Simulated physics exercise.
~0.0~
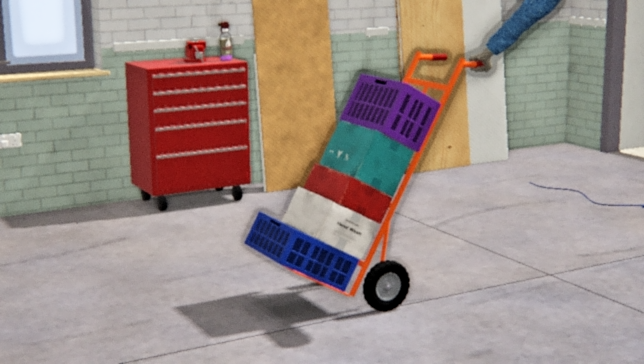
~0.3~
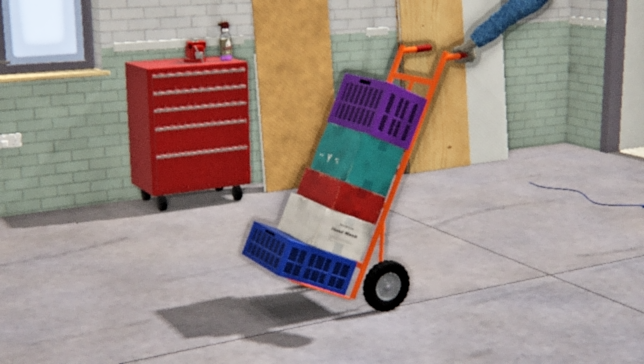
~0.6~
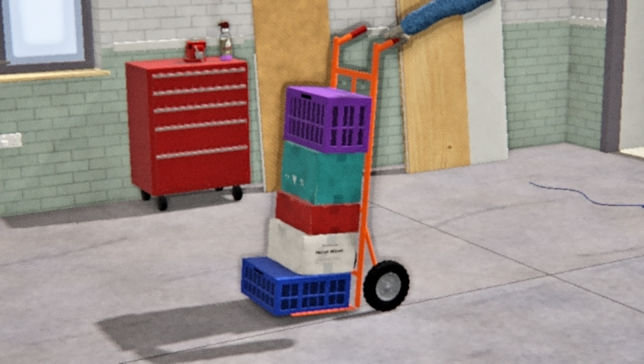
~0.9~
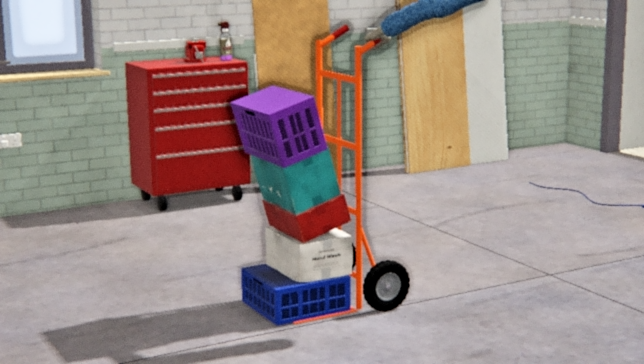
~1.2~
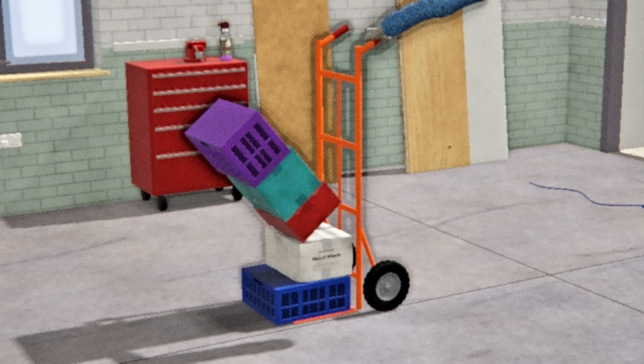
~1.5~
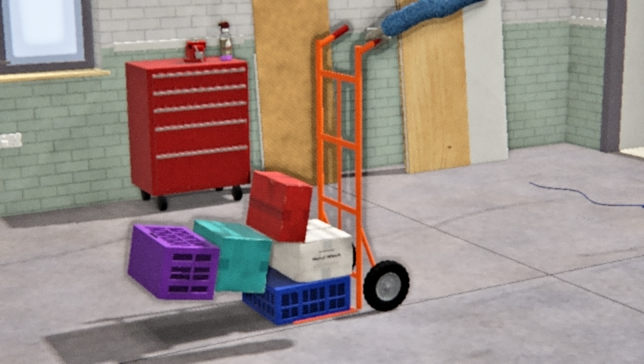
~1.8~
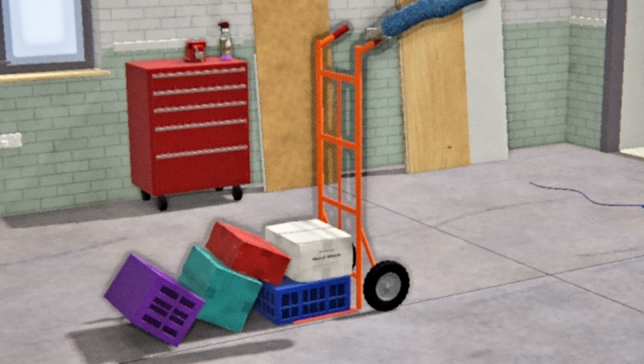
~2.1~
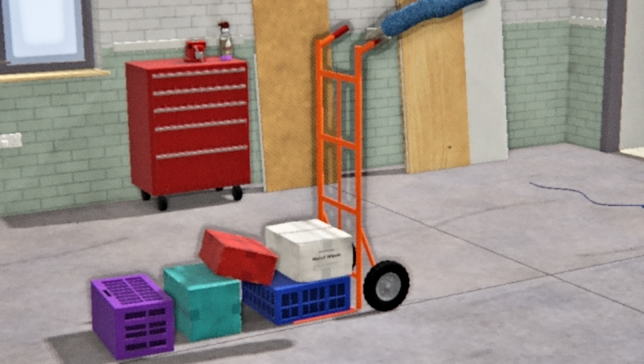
In a garage-like room with pale green brick walls and a grey floor, seen from a fixed view slightly above, a blue-sleeved arm holds a tilted orange hand truck near a red tool cabinet. It carries a stack with a blue crate lowest, then a white box, a red parcel, a turquoise parcel and a purple crate. The arm swings the truck upright, and the upper three items tip left. The purple crate and turquoise parcel drop to the floor, and the red parcel tumbles after them. It ends leaning against the blue crate, which still supports the white box.
